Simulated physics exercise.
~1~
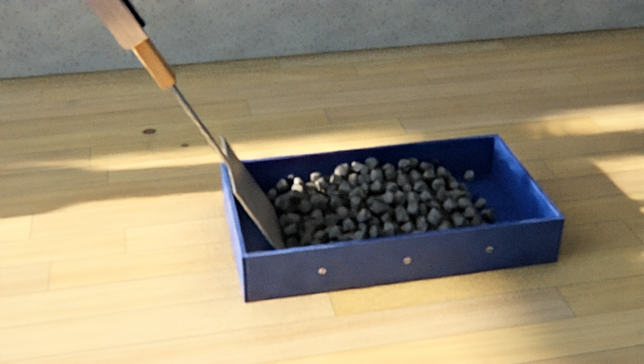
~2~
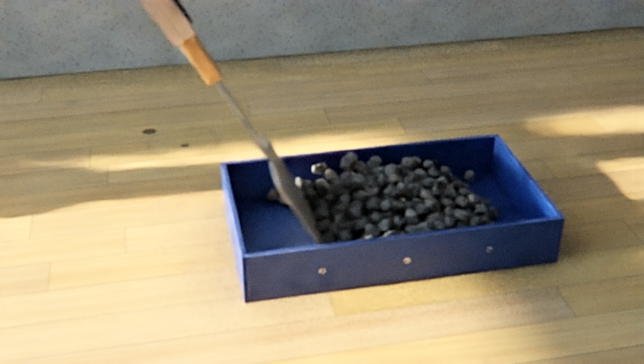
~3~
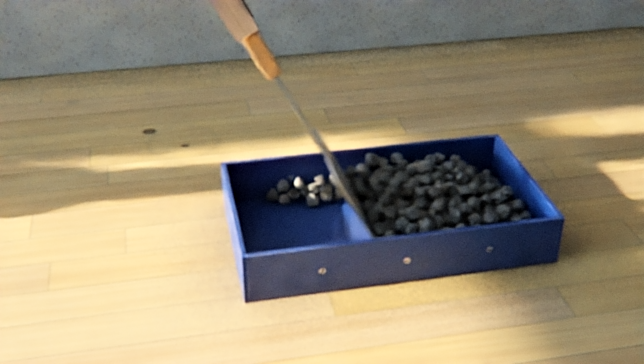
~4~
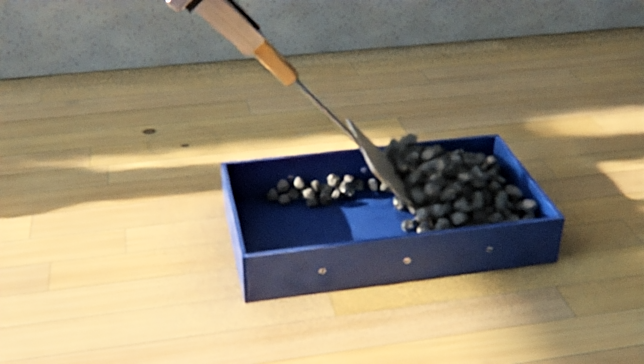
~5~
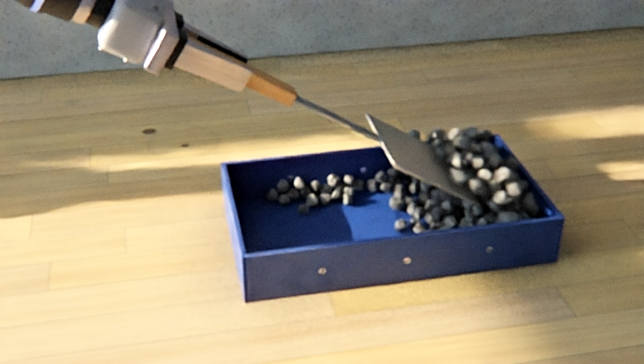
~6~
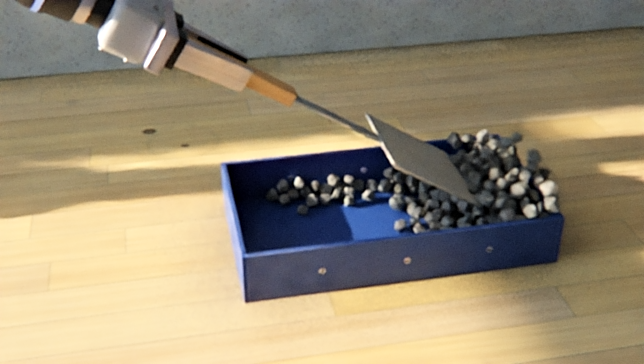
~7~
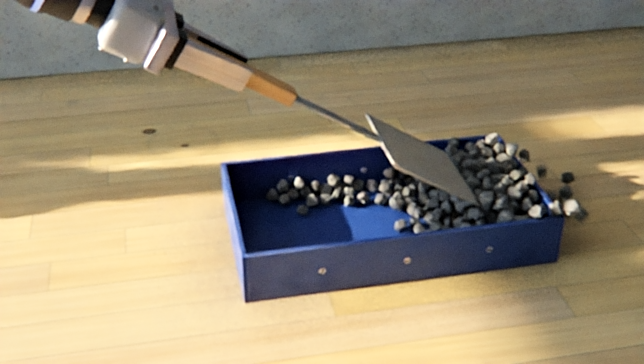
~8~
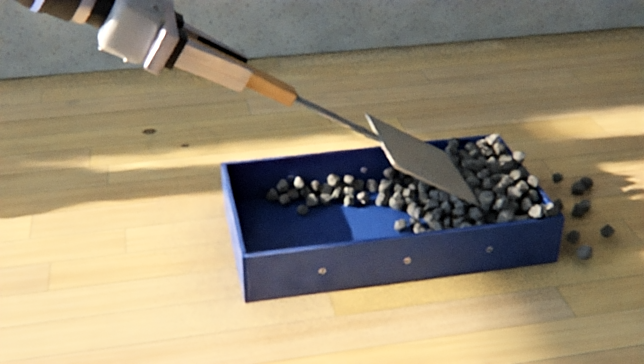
The clip shows a robot arm pushing dark pebbles rightward through a blue trough with a spatula, then tilting and lifting the blade as they heap up. A few spill over the right end onto the wooden surface, while most remain inside and the spatula stays still.
